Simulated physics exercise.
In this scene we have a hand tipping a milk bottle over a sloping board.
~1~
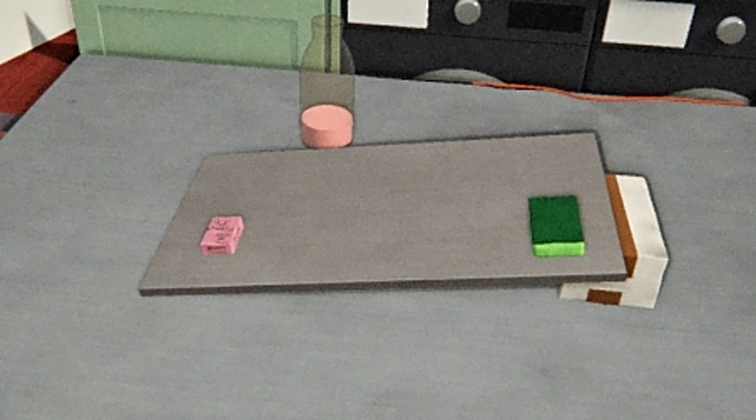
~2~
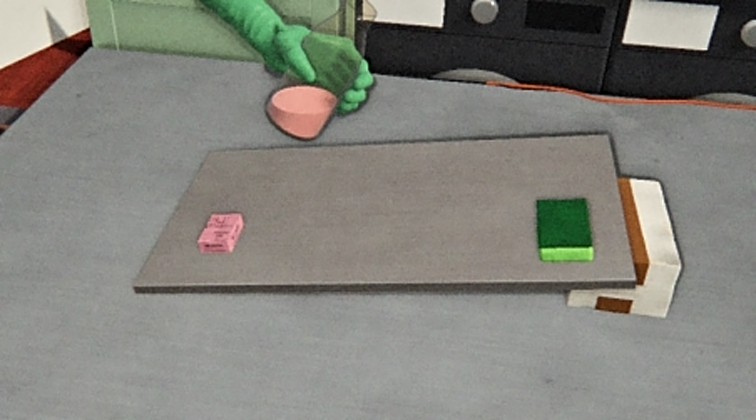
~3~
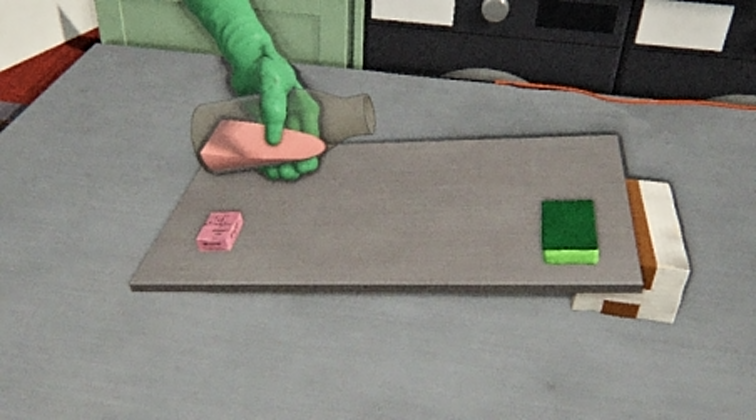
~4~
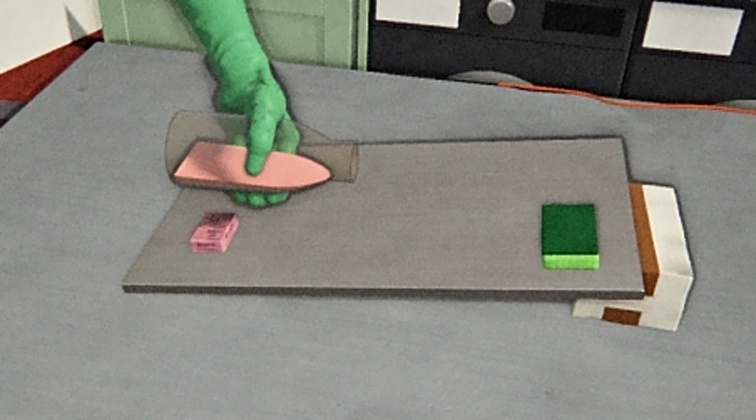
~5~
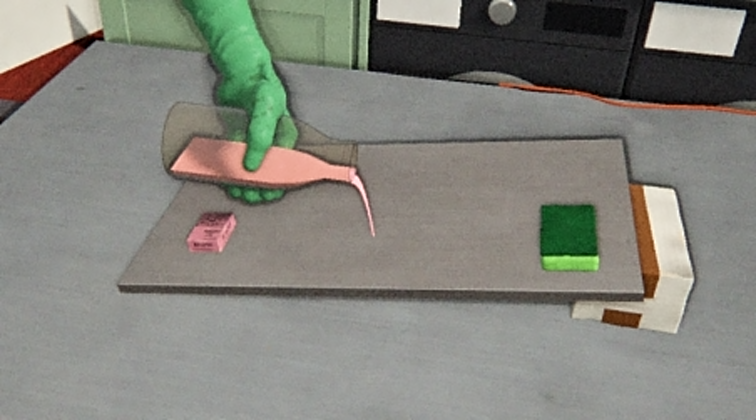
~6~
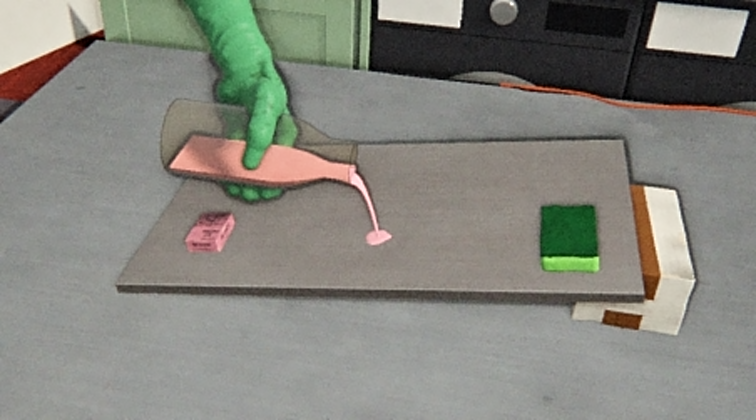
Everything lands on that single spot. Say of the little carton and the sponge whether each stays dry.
On the left the little carton gets wet, on the right the sponge stays dry.
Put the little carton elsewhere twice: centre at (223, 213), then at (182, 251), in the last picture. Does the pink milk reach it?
Option one leaves it sitting in the spill; option two leaves it sitting in the spill.
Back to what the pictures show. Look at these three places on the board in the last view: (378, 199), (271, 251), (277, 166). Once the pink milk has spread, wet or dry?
Taking them in order, I'd say safe, covered and safe.
Shortly, it runs down to the left; the little carton is still dry; the sponge is still dry.
Then, it runs down to the left and off the end; the little carton is wet along its edge; the sponge is still dry.
At the finish, it runs down to the left and off the end; the little carton is wet along its edge; the sponge is still dry.
